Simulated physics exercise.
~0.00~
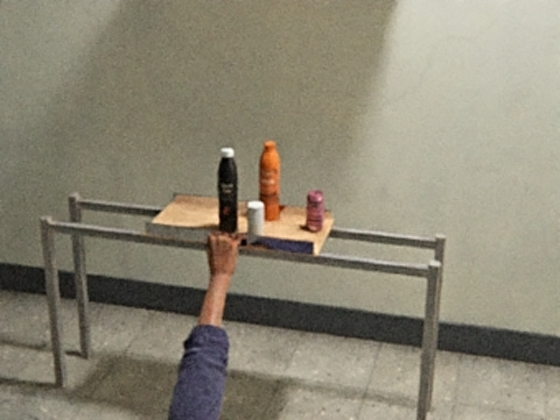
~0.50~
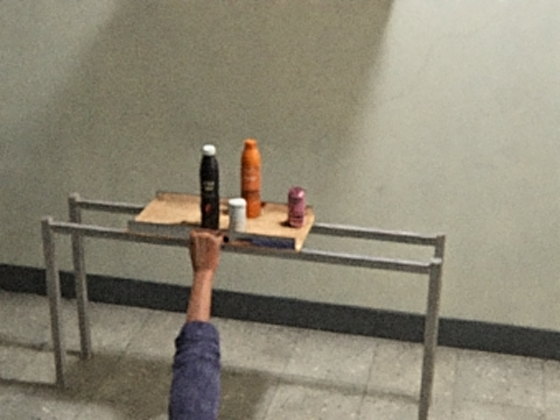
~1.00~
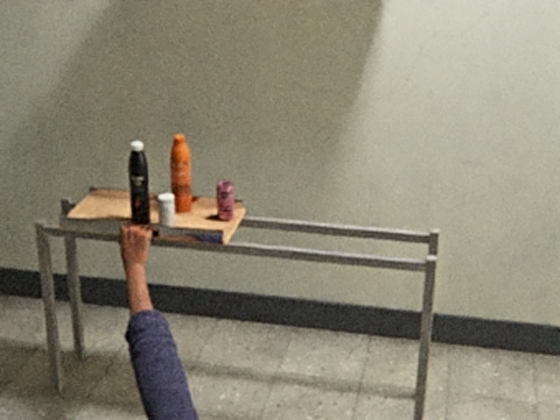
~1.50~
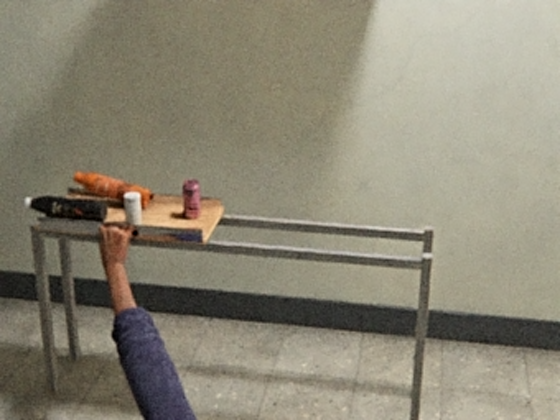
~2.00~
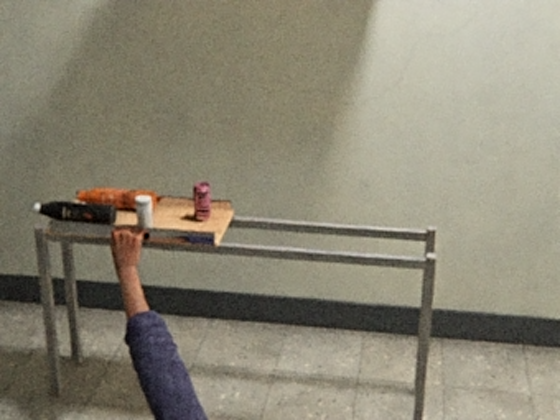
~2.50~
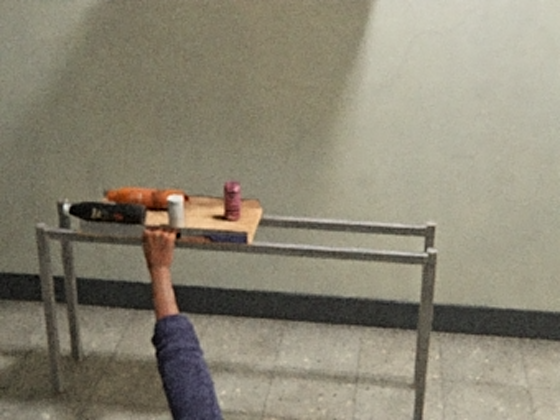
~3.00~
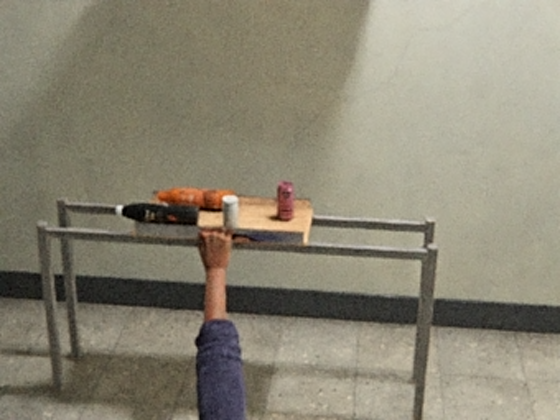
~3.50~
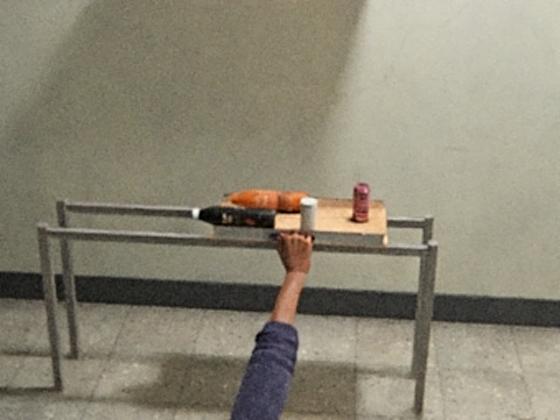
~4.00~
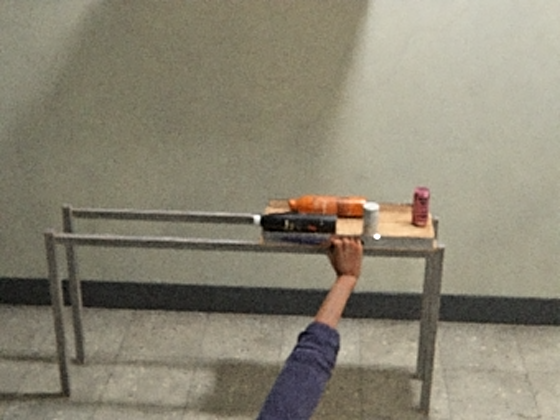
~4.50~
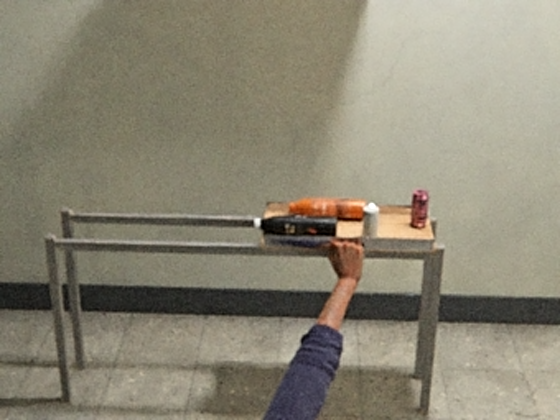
A hand slid a wooden tray holding two bottles, a white shaker and a pink can left along metal rails, and the black and orange bottles toppled over; it then moved right and stopped, the shaker and can still upright.
